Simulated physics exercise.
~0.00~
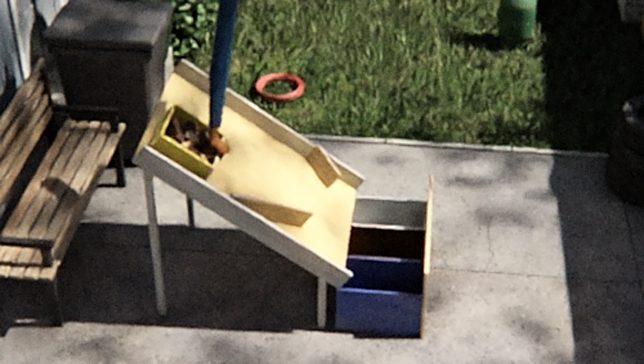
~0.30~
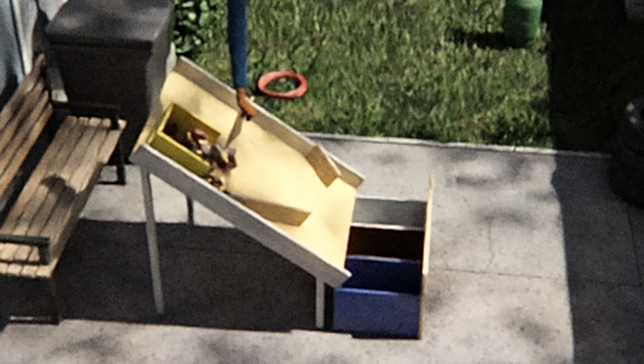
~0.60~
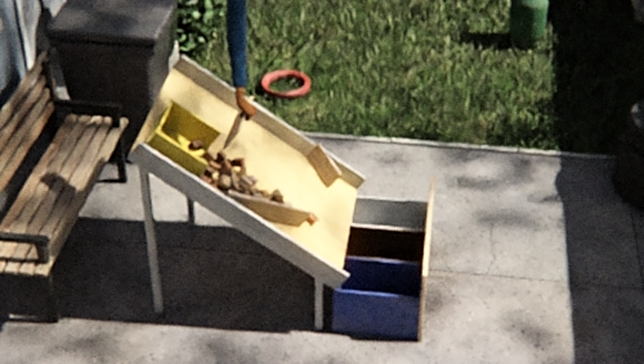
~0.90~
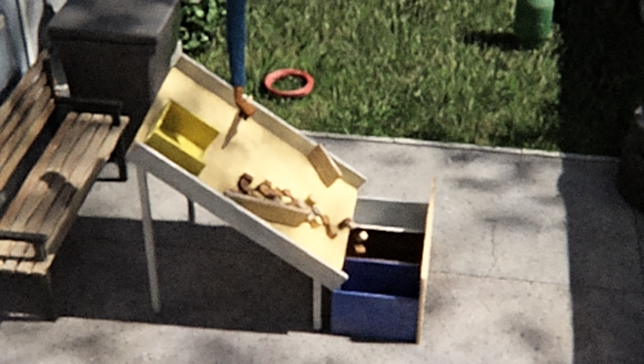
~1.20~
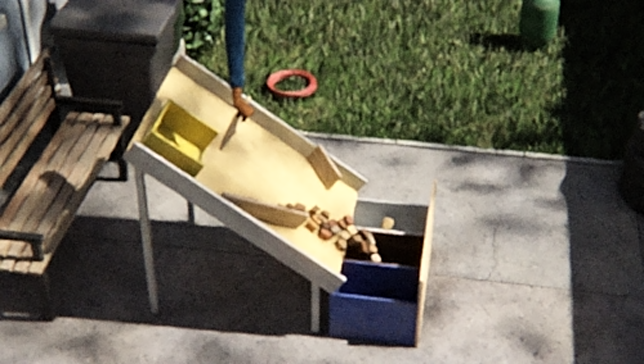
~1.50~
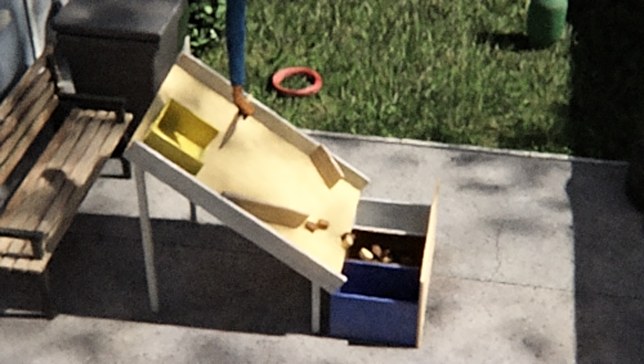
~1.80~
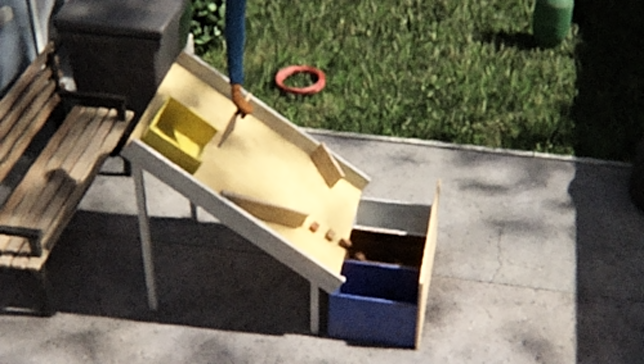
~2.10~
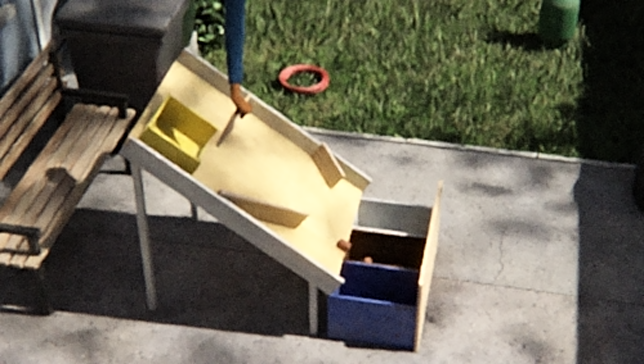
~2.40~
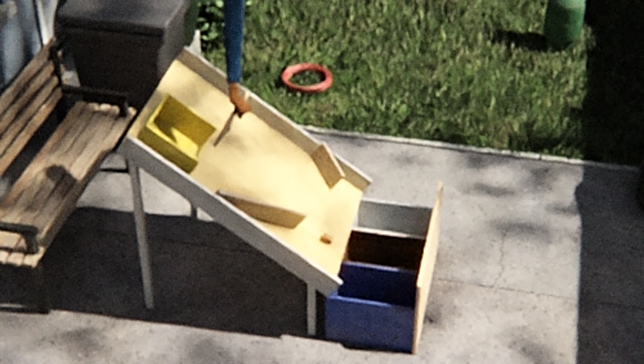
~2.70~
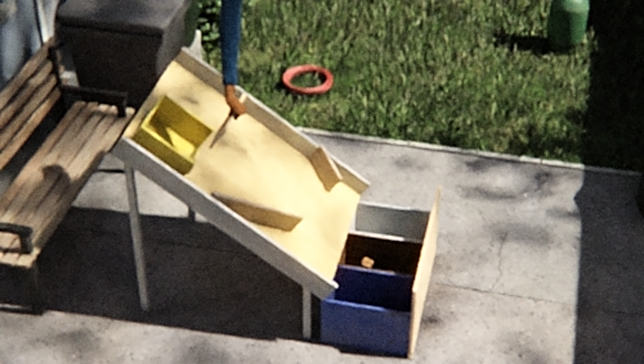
The footage shows a pile of brown wooden blocks released from a yellow pen atop a sloping board, sliding past two angled boards and dropping mostly into the middle wooden tub, with a few stragglers following until the slope is clear.
